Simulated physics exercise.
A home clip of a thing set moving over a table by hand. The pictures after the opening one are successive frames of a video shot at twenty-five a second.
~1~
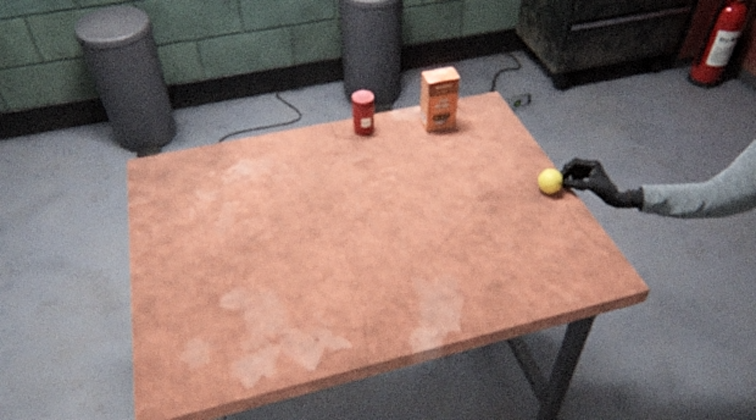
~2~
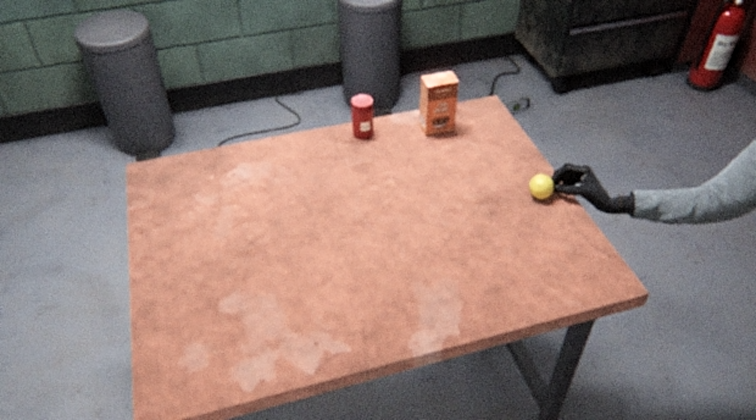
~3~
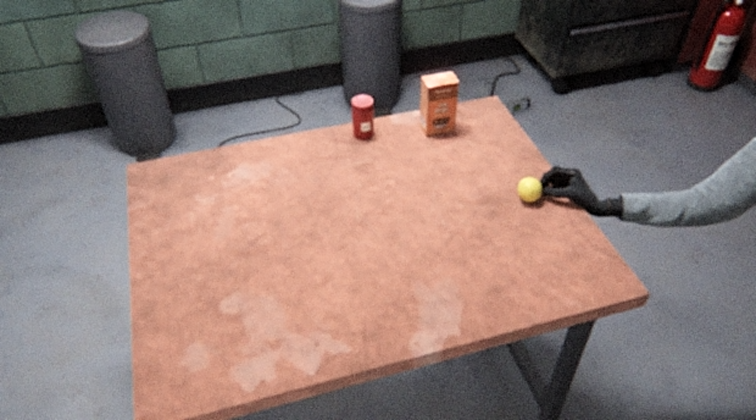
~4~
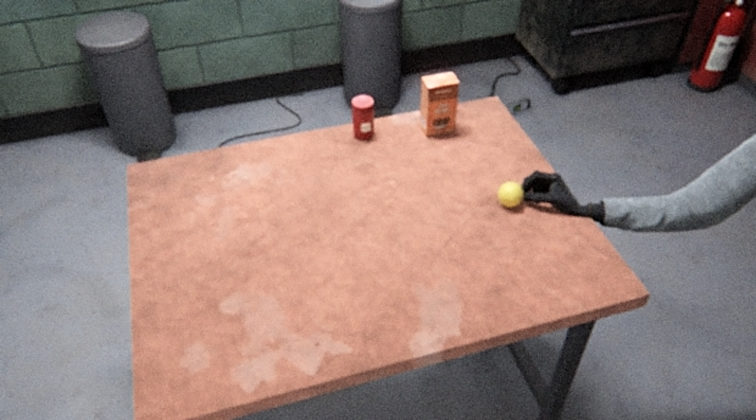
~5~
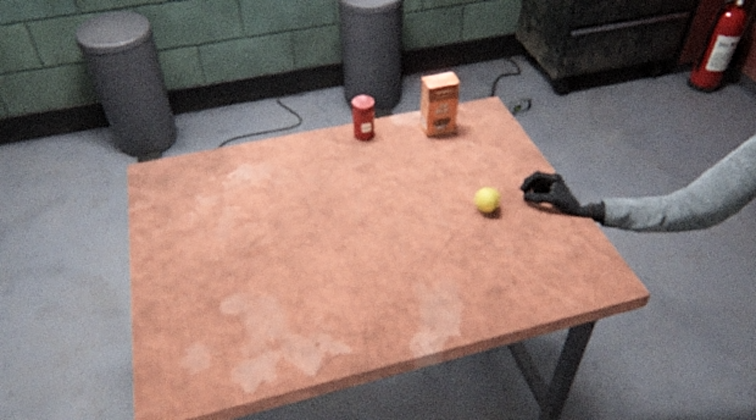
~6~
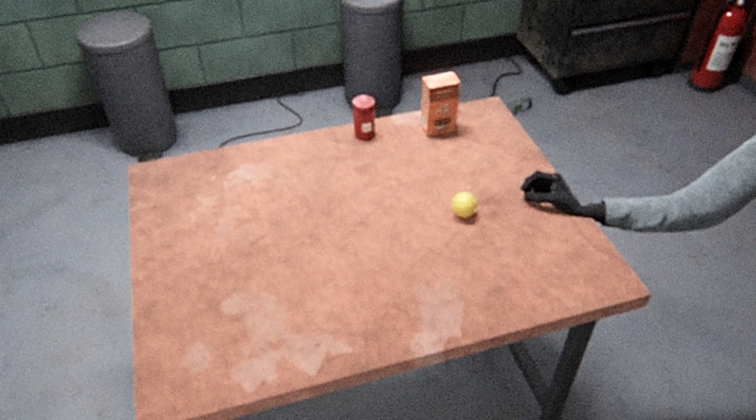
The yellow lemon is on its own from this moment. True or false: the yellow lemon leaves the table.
True.
Then, 0.40 s later than the last frame, yellow lemon moved well along near (230, 256).
Then, 0.80 s later than the last frame, yellow lemon now off the table.
When it is over, off the table, yellow lemon.
